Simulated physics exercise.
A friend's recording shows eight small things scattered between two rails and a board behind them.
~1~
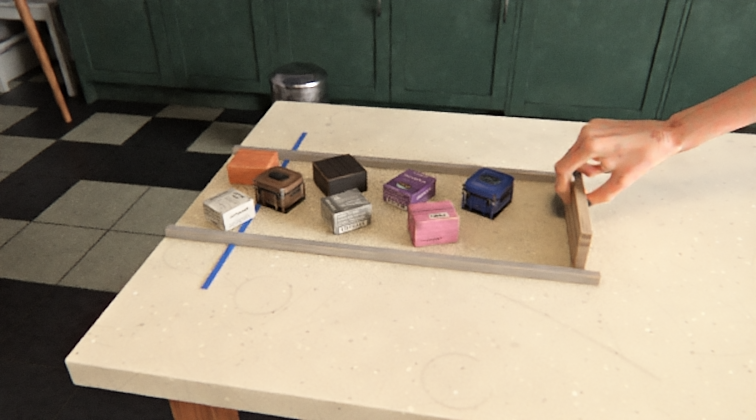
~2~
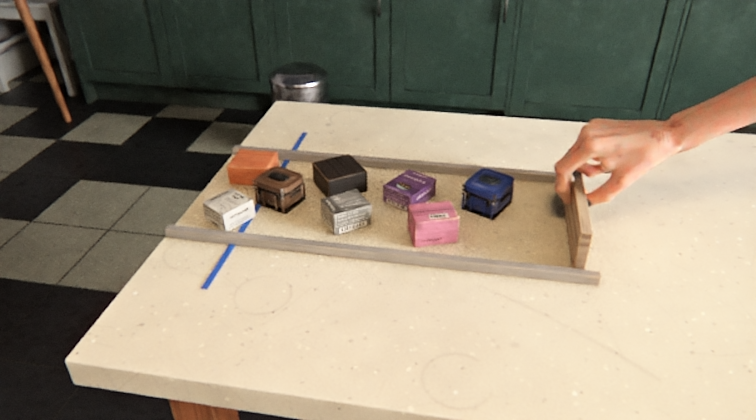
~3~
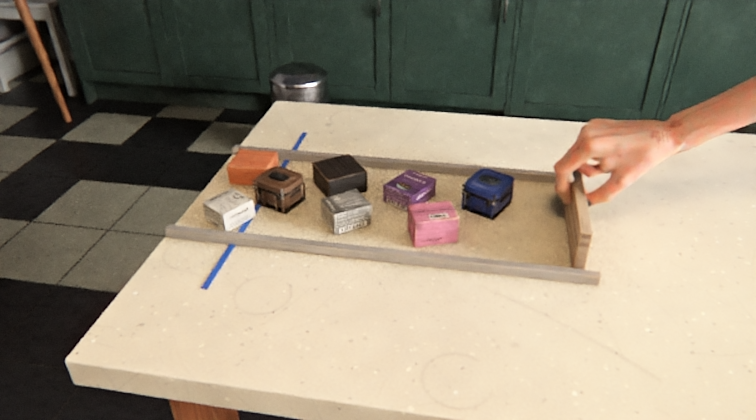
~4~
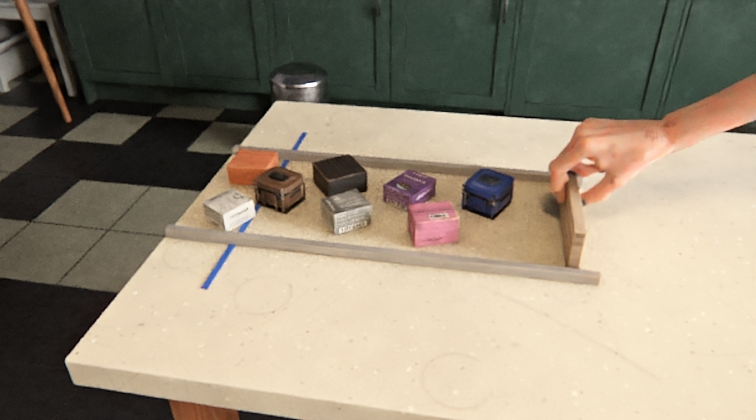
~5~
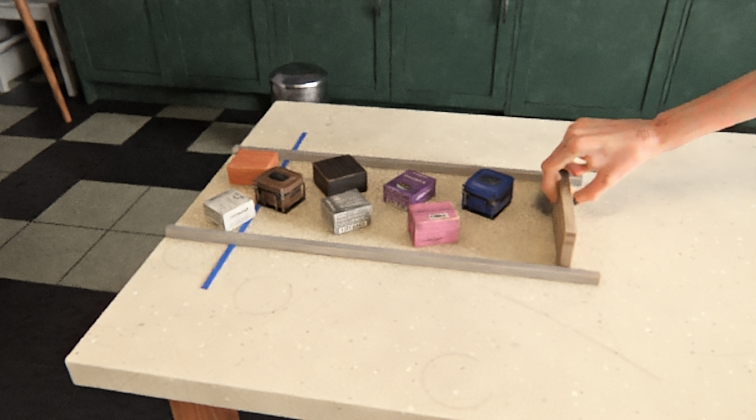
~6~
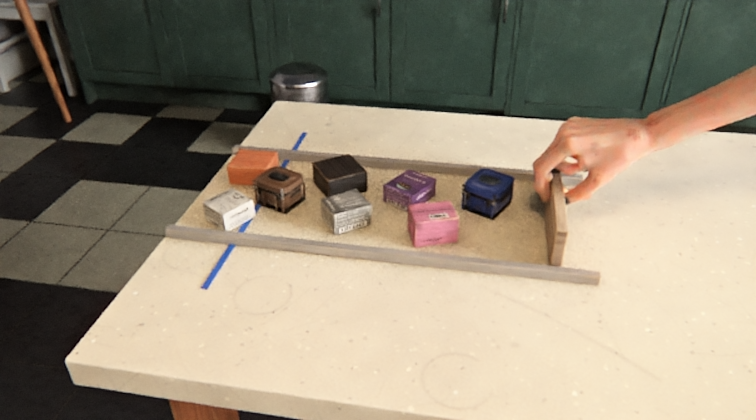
A hand reaching in from the right slides an upright wooden board a short way left between two grey rails on a pale speckled countertop, seen from above at an angle by a still camera. Between the rails sit eight small boxes, orange, white, brown, black, silver, purple, pink and blue, with blue tape crossing near the left end. The boxes stay still, dark green cupboards behind.
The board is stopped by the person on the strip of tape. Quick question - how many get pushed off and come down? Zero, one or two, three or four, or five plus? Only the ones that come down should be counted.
I predict that three of them or four will leave the table.
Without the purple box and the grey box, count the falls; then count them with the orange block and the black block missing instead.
The number fallen is 1, and in the other try 2.
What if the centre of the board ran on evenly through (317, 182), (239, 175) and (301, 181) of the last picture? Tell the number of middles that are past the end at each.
Going through the three positions, you'd get 1, 6 and 1.
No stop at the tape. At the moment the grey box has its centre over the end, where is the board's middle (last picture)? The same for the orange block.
Estimated middle: (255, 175), and (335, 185) for the other.
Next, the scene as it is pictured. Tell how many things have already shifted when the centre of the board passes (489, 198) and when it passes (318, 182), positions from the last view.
Moved so far: 1, then 8.
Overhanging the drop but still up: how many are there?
The number would be 2.
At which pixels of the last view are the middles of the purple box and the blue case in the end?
The first near (218, 177), the second near (252, 175).
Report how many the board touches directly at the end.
Result: 2 in all.
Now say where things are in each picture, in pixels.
In the first frame, orange block (254, 167); white box (229, 209); brown case (280, 189); board (575, 206); tape (264, 196).
In the second frame, white box (229, 209); black block (340, 177).
In the third frame, brown case (280, 189); purple box (410, 190).
In the fourth frame, orange block (254, 168); blue case (488, 193).
In the fifth frame, white box (229, 209); board (562, 205).
In the sixth frame, orange block (254, 168); white box (229, 209); brown case (280, 189); board (554, 204); tape (264, 196).
Soon after, none off yet; orange block at rest near (254, 168); white box at rest near (229, 209); brown case at rest near (280, 189).
At rest, the number that fall off is three or four; fallen, black block, brown case, white box and orange block.
